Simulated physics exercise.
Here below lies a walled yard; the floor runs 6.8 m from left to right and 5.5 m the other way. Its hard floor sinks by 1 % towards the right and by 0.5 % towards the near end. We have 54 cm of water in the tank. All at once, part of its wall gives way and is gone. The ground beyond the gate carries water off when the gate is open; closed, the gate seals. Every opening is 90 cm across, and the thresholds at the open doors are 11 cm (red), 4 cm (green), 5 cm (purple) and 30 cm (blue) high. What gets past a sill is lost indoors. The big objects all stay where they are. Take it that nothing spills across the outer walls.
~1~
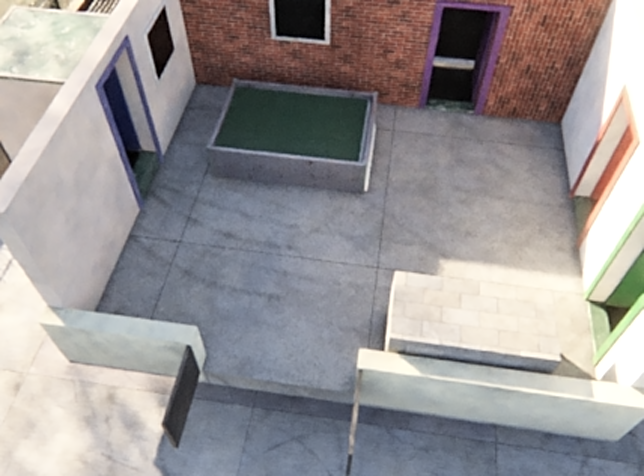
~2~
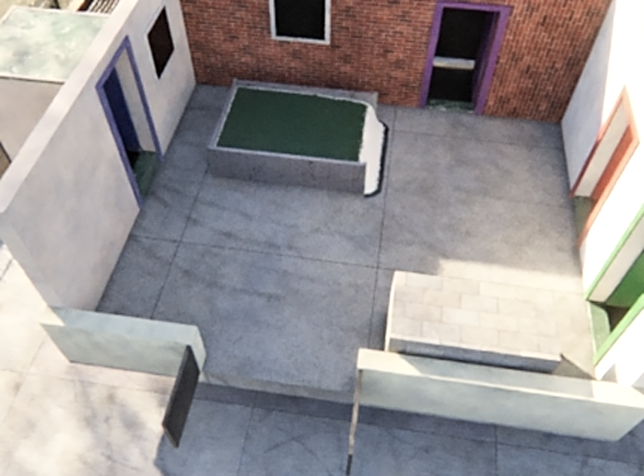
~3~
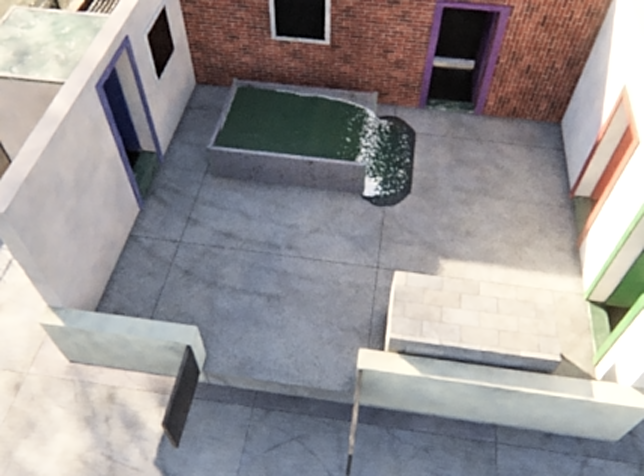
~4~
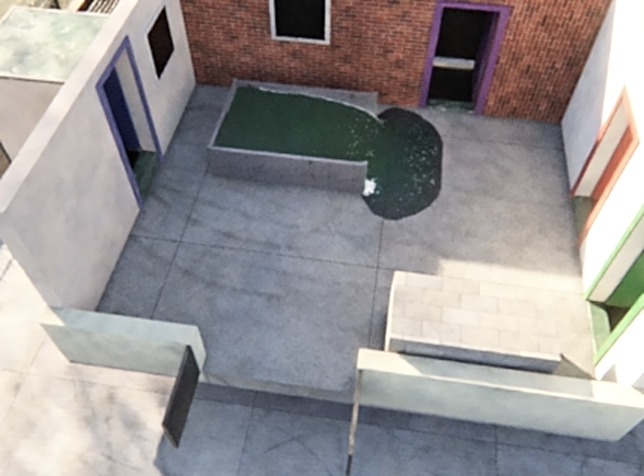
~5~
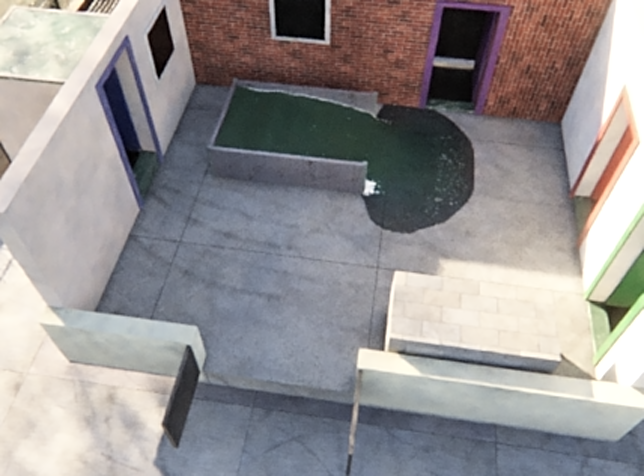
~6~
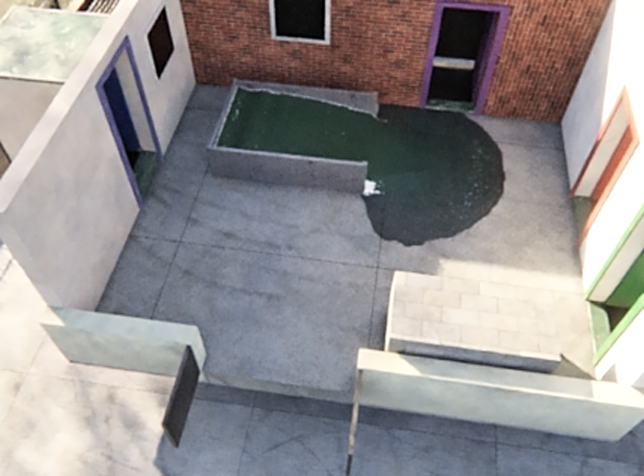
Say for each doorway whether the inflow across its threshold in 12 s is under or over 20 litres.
In the end the red door will not hold enough water back; the green door will not hold enough water back; the purple door will not hold enough water back; the blue door will hold enough water back.
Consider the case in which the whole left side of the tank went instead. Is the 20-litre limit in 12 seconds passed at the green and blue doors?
Green goes beyond, blue stays inside, judged against that limit.
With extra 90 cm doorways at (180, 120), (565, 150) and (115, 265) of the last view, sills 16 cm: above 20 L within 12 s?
Less, more, less.
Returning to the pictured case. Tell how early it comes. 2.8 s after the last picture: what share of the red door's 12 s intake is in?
Some 75 per cent by then.
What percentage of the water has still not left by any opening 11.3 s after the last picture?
Remaining: Roughly 70 %.
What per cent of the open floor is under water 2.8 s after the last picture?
About 40 per cent.
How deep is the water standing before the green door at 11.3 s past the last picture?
It's some 8.5 centimetres deep.
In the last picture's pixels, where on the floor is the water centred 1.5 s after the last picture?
At about (402, 163).
Then, 0.7 s after the last picture water covers 35 % of the floor and is deepest (24 cm) near (377, 167); red door 6 cm at the sill, 1 L in, green door not reached, purple door 11 cm at the sill, 1 L in, blue door not reached.
Then, 1.5 s after the last picture water covers 40 % of the floor and is deepest (36 cm) near (556, 130); red door 24 cm at the sill, 33 L in, green door 5 cm at the sill, 0 L in, purple door 11 cm at the sill, 19 L in, blue door not reached.
Then, 2.8 s after the last picture water covers 40 % of the floor and is deepest (24 cm) near (592, 410); red door 21 cm at the sill, 108 L in, green door 10 cm at the sill, 21 L in, purple door 9 cm at the sill, 45 L in, blue door not reached.
Then, 6.3 s after the last picture water covers 70 % of the floor and is deepest (16 cm) near (578, 301); red door 9 cm at the sill, 145 L in, green door 14 cm at the sill, 209 L in, purple door 7 cm at the sill, 92 L in, blue door not reached.
Then, 11.3 s after the last picture water covers 95 % of the floor and is deepest (9 cm) near (578, 408); red door 7 cm at the sill, 147 L in, green door 8 cm at the sill, 328 L in, purple door 6 cm at the sill, 96 L in, blue door 3 cm at the sill, 0 L in.
